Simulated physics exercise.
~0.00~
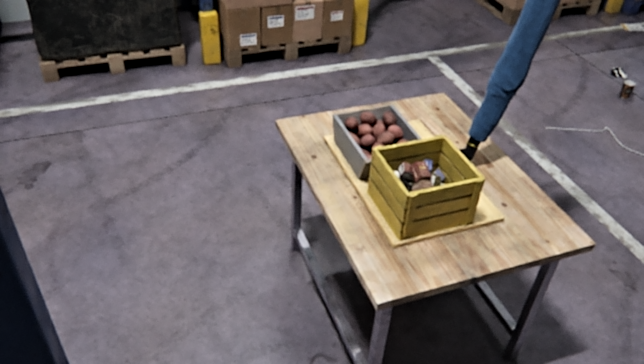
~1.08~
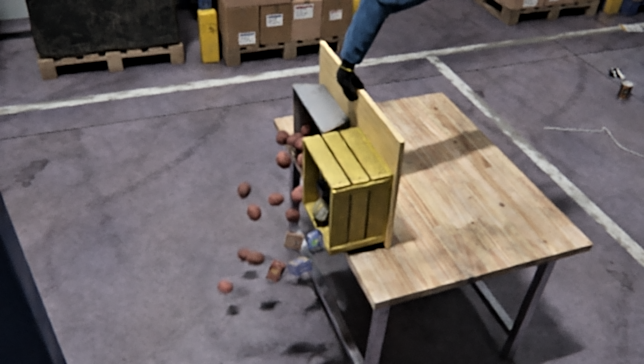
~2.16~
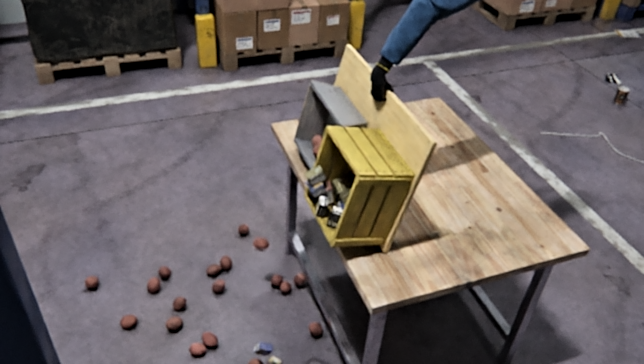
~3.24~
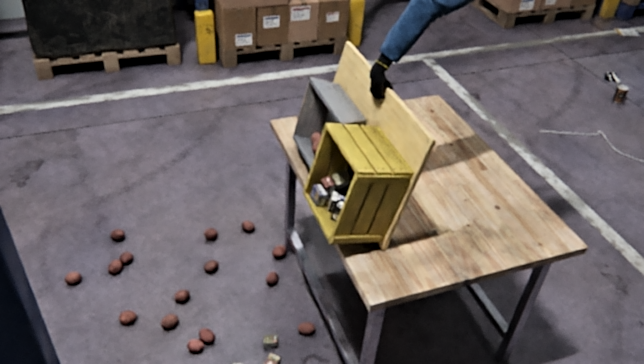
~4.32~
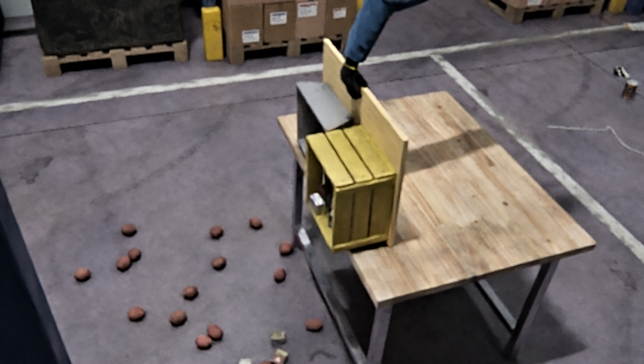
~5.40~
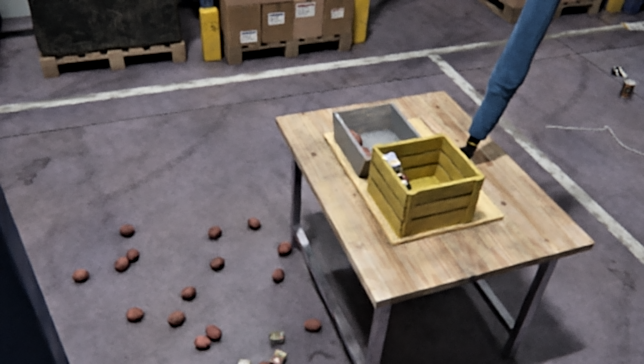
A gloved arm tips two crates left twice, spilling most red potatoes, then lowers them flat.
